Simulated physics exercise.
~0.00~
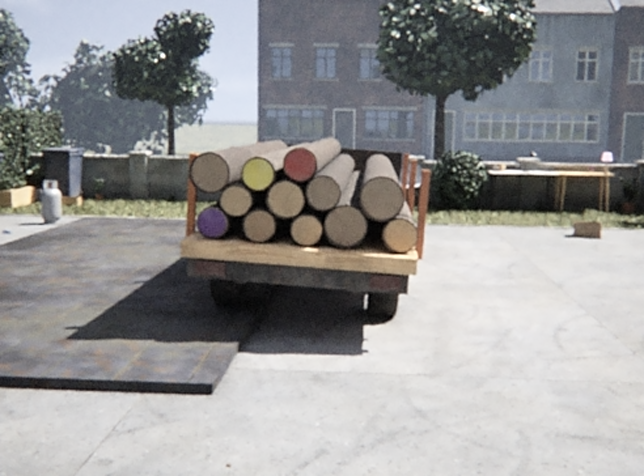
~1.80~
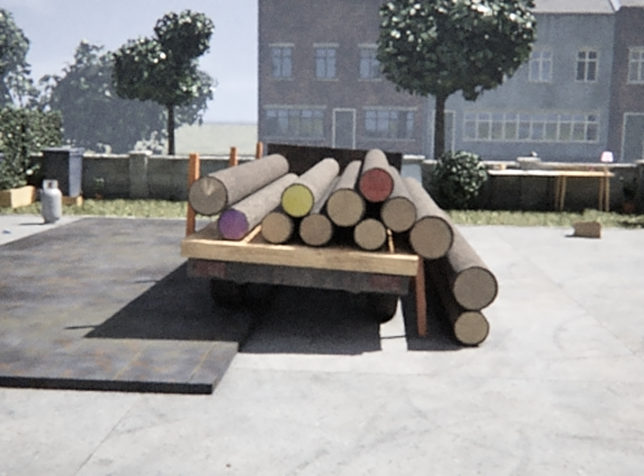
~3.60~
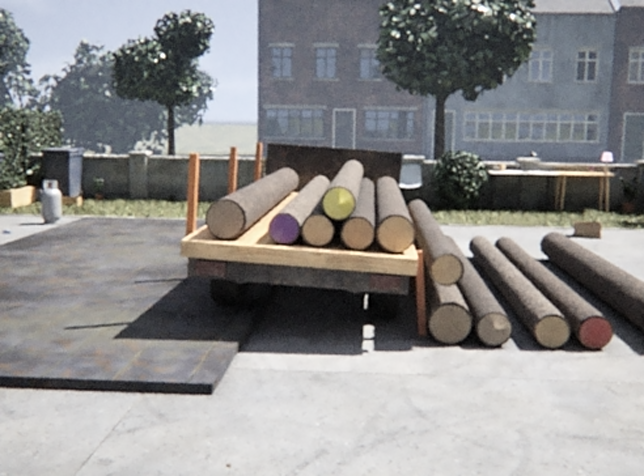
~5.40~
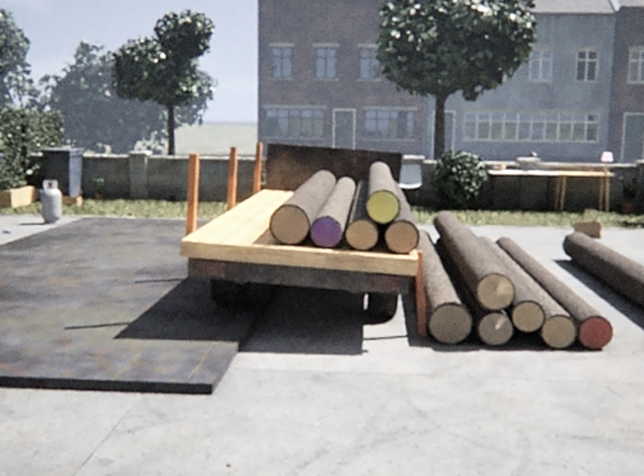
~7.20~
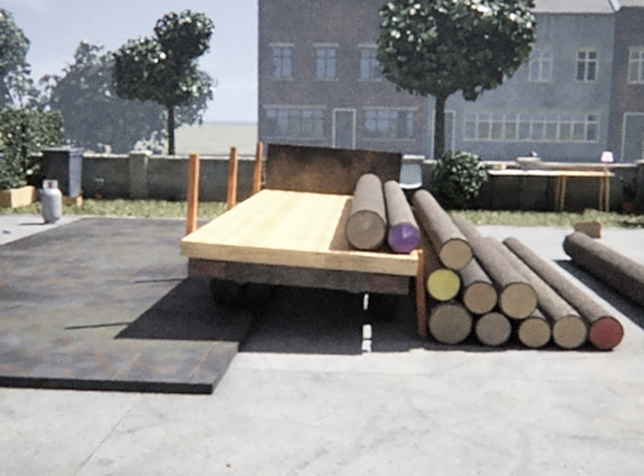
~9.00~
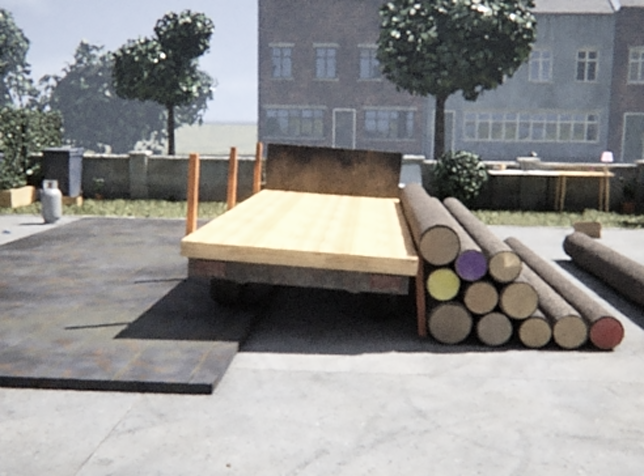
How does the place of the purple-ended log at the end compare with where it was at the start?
At the start it sat at the lower left of the stack on the trailer. By the end it was off the deck, resting up in the pile of logs to the right of the trailer.
On a paved yard in front of brick buildings, the posts on the right side of a flat trailer dropped and its stacked logs rolled off to the right, the red-ended one before the yellow and purple, leaving the deck empty beside a pile.
